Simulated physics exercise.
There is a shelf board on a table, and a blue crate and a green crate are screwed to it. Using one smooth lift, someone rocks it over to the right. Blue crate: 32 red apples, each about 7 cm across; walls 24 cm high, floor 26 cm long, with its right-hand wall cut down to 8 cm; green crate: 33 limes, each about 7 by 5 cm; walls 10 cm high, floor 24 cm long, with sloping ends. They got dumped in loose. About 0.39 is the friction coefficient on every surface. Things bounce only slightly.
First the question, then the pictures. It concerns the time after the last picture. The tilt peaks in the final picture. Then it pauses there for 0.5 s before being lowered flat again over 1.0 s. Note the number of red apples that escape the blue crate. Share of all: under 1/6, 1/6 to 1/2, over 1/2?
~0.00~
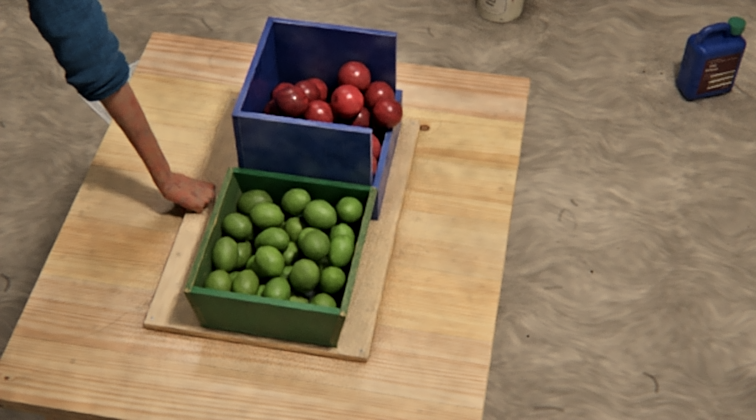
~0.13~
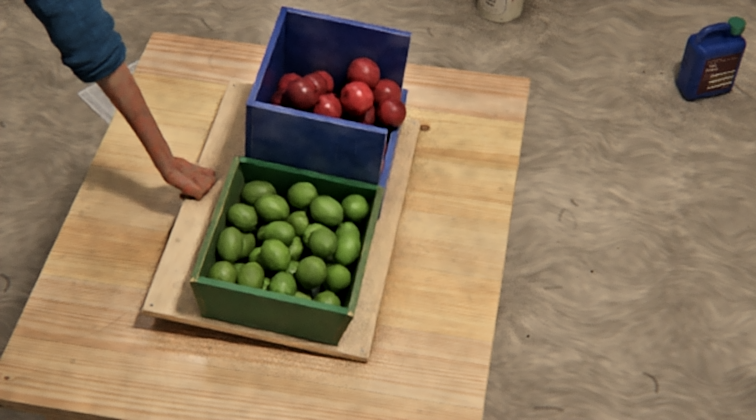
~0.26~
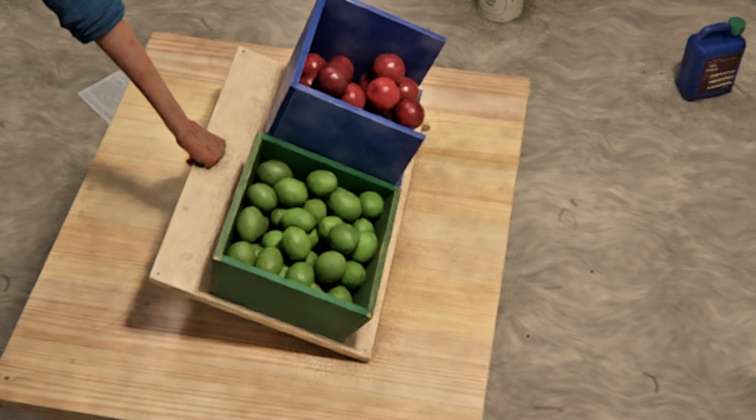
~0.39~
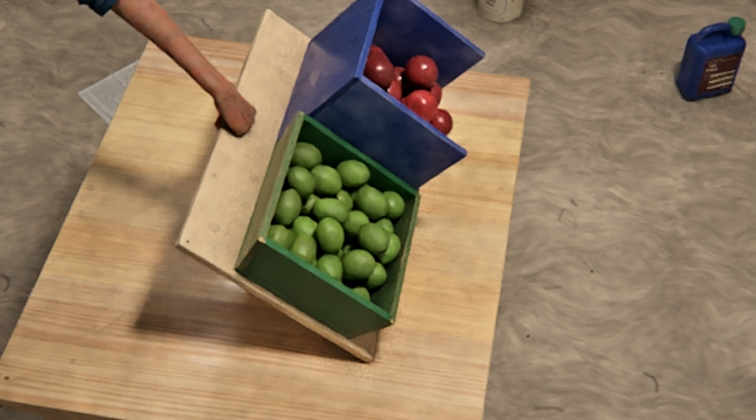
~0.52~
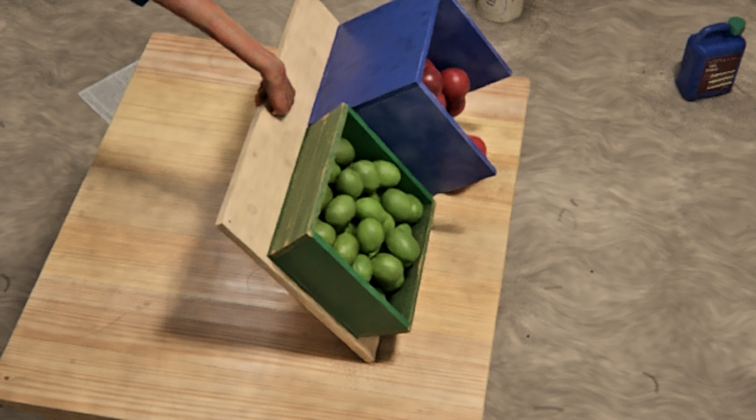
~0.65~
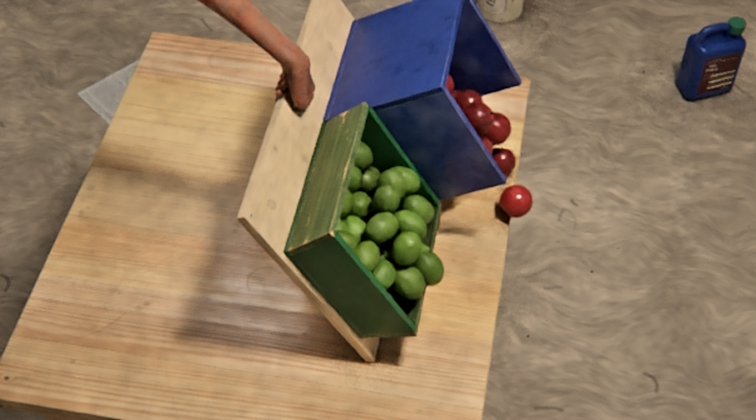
Over 1/2.
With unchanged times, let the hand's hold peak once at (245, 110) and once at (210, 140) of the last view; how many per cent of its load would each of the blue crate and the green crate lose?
Loss per try - blue crate 40 / 10 percent, green crate 10 / 0 percent.
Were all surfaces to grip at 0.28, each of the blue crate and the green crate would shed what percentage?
In that case the blue crate sheds 60 per cent, while the green crate sheds 20 per cent.
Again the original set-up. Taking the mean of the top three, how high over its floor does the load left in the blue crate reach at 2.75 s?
I'd say near 10 cm.
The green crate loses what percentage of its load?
I'd put the green crate at some 20 per cent.
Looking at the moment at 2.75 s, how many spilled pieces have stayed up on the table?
My count comes to close to 12.
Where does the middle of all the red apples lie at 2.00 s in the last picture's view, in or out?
Near (482, 176).
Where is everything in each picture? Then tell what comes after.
In the first frame (places track the rim corner closest to us here), blue crate (372, 131); green crate (340, 312); tipped 0°; all still inside.
Blue crate (387, 131); green crate (348, 311); tipped 6°, in the second frame.
Blue crate (425, 138); green crate (367, 313); tipped 21°, in the third frame.
Blue crate (468, 154); green crate (391, 318); tipped 39°, in the fourth frame.
Blue crate (497, 173); green crate (408, 325); tipped 54°; 2 out, in the fifth frame.
Blue crate (507, 182); green crate (415, 329); tipped 60°; 4 out, the lowest apple at (501, 161), in the sixth frame.
After 0.99 s, tilt 60°; the blue crate is down by 15 of 32 and the green crate is down by 7 of 33.
After 1.41 s, tilt 50°; the blue crate is down by 20 of 32 and the green crate is down by 8 of 33.
After 2.00 s, tilt 4°; the blue crate is down by 20 of 32 and the green crate is down by 8 of 33.
Outcome (at 2.75 s), the blue crate is down by 20 of 32 and the green crate is down by 8 of 33. Asked share, 20 of 32, 62 per cent.
